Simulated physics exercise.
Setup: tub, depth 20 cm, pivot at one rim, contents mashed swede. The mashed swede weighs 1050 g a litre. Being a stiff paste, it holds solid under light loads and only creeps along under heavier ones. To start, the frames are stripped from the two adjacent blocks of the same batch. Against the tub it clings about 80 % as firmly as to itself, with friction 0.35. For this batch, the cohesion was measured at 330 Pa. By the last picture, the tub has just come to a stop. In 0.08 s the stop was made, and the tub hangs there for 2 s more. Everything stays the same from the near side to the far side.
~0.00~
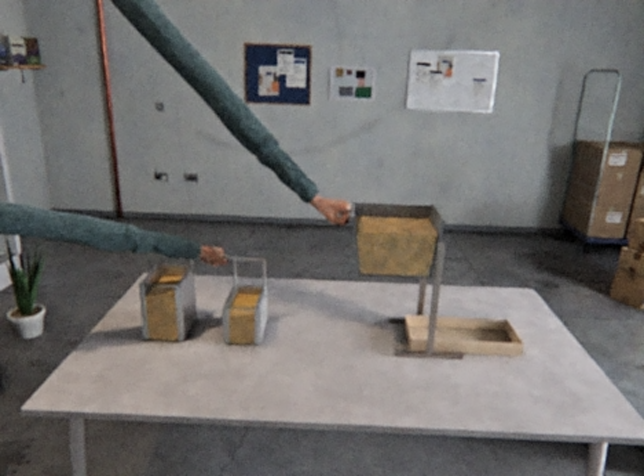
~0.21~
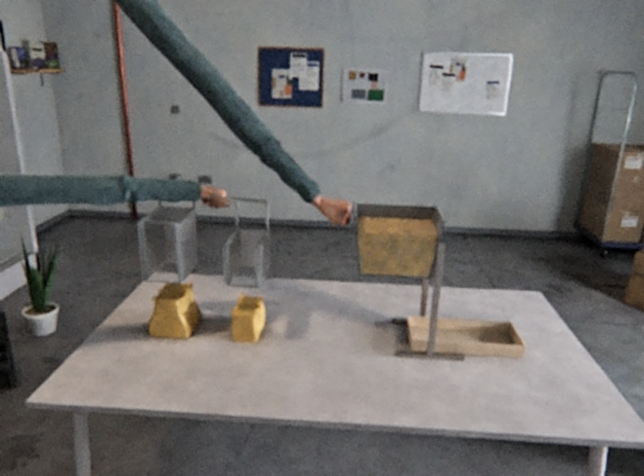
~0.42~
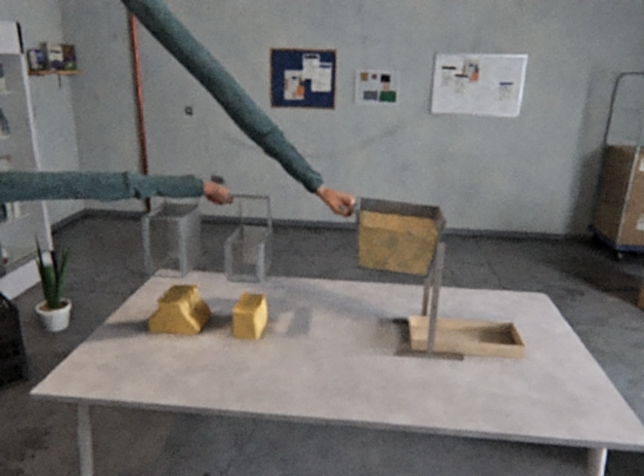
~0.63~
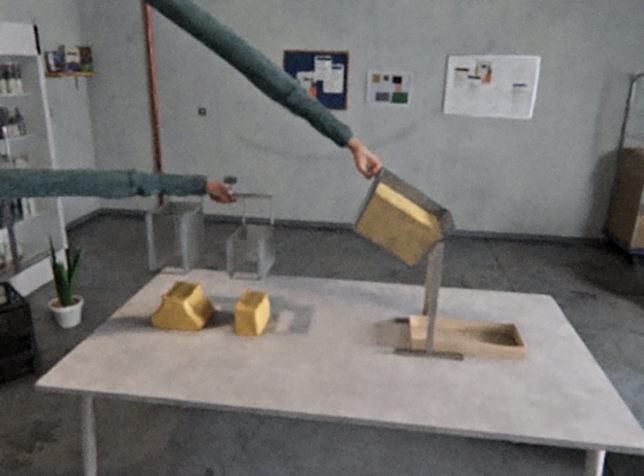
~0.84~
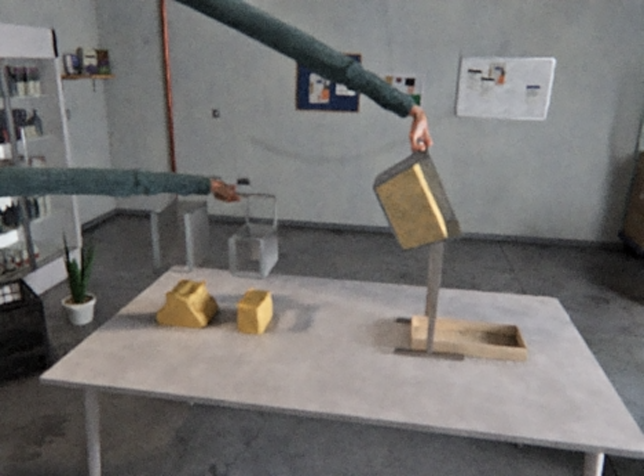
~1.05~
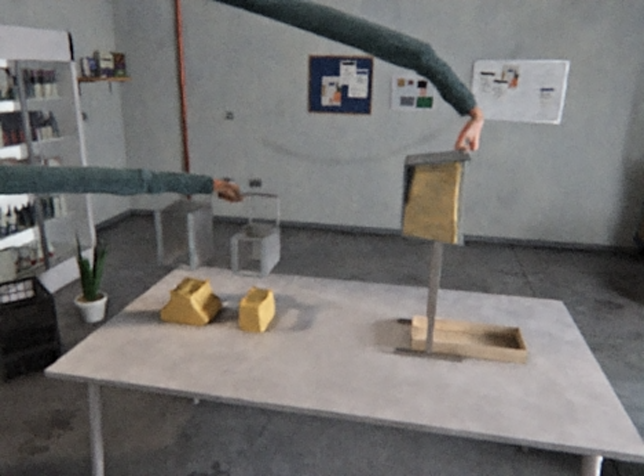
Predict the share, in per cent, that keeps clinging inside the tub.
I would say roughly 37 percent.
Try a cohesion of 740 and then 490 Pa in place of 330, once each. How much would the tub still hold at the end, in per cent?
Result: 60 % for the first case, 45 % for the second.
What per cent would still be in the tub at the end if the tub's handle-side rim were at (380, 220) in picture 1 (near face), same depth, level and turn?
60 %, roughly.
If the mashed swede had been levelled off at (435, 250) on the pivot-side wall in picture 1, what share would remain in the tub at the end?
65 %.
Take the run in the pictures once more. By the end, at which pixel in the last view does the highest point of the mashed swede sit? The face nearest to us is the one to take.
The highest point is near (429, 217) in the last picture.
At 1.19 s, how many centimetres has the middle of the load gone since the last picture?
7 cm.
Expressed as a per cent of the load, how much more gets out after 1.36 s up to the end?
Around 6 % of the whole load.
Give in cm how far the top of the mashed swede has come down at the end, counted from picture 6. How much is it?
16 cm.
After 1.19 s, the tub is at 89 degrees and holds 79 %.
After 1.36 s, the tub is at 89 degrees and holds 44 %.
After 1.53 s, the tub is at 89 degrees and holds 37 %.
After 1.70 s, the tub is at 89 degrees and holds 37 %.
After 3.05 s, at the end, the tub is at 89 degrees and holds 37 %.
